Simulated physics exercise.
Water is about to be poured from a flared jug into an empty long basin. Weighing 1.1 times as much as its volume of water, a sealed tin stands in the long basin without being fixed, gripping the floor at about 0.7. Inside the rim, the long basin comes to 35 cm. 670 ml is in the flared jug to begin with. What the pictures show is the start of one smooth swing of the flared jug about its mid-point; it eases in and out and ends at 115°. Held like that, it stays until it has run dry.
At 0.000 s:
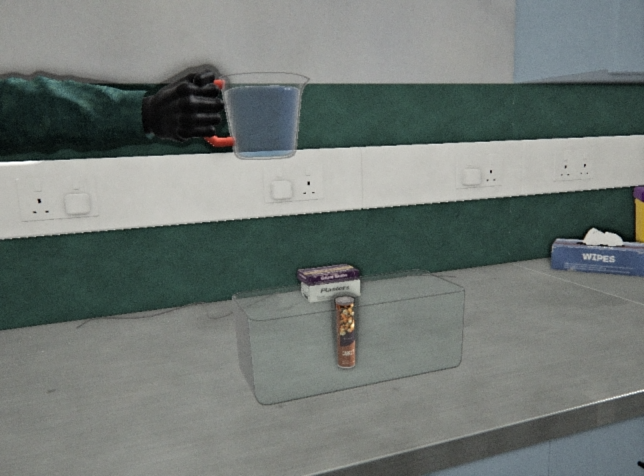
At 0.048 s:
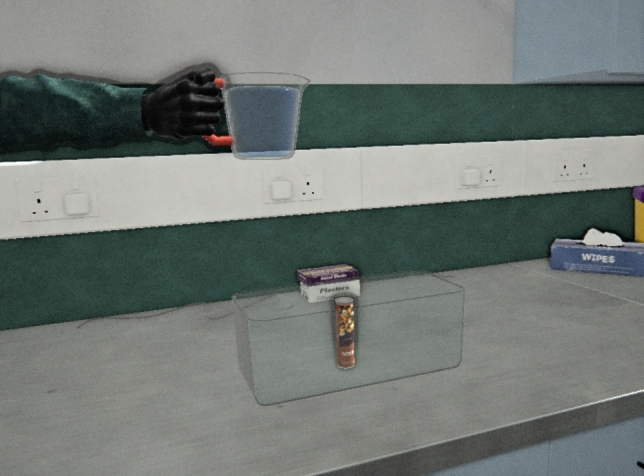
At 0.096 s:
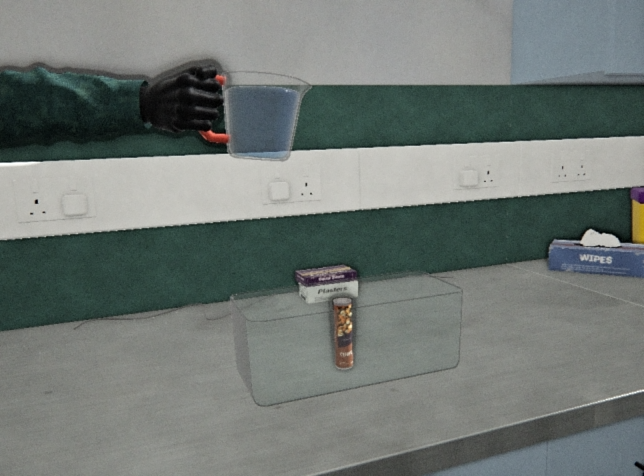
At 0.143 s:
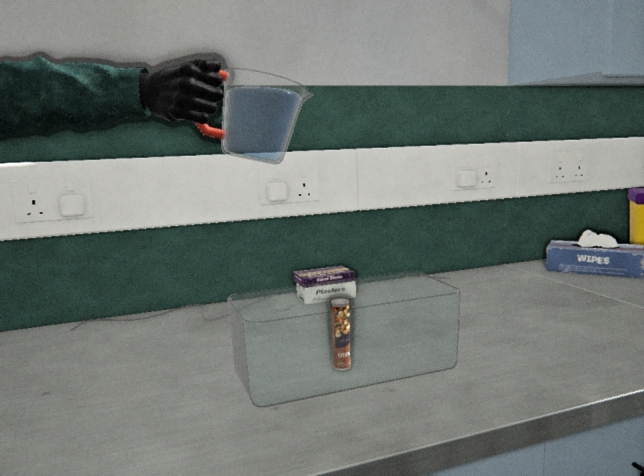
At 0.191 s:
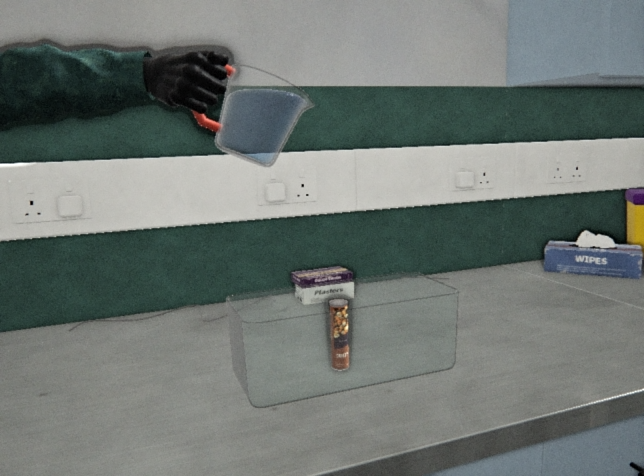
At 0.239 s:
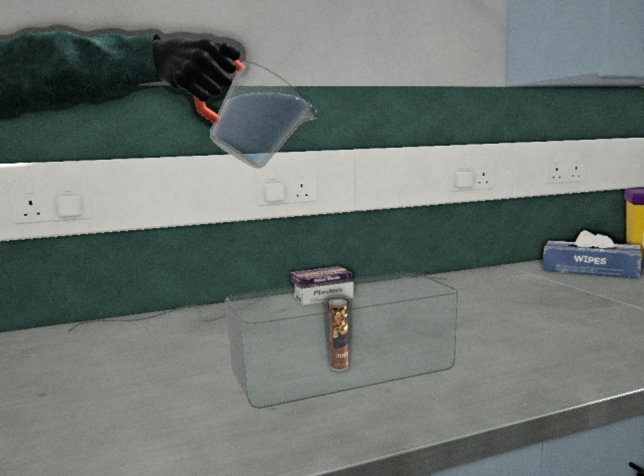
A black-gloved hand in a dark green sleeve holds a clear, red-handled jug of bluish water at upper left, seen from slightly above a grey worktop. Below stand a long transparent basin, a patterned tube before it and a small box behind, with blue wipes at right against a green wall with white sockets. The hand tilts the jug smoothly rightward while the view shifts very slightly.
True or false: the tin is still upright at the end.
True.
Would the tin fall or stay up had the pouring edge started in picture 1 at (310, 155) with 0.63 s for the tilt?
Result: Tin tipped over.
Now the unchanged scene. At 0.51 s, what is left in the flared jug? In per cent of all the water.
I'd estimate some 38 % remains.
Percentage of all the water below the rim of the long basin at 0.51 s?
Around 10 percent.
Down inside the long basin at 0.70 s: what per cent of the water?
Reading: Approx. 72 %.
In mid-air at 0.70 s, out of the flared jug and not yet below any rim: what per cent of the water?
Some 26 % is up in the air.
By 0.51 s the tilt is 104° and 39 per cent is still to pour; the tin stands where it began.
By 0.70 s the tilt is 115° and 3 per cent is still to pour; the tin stands where it began.
By 0.91 s the tilt is 115° and 0 per cent is still to pour; the tin stands where it began.
By 1.13 s the tilt is 115° and 0 per cent is still to pour; the tin stands where it began.
At rest the tin stands where it began.
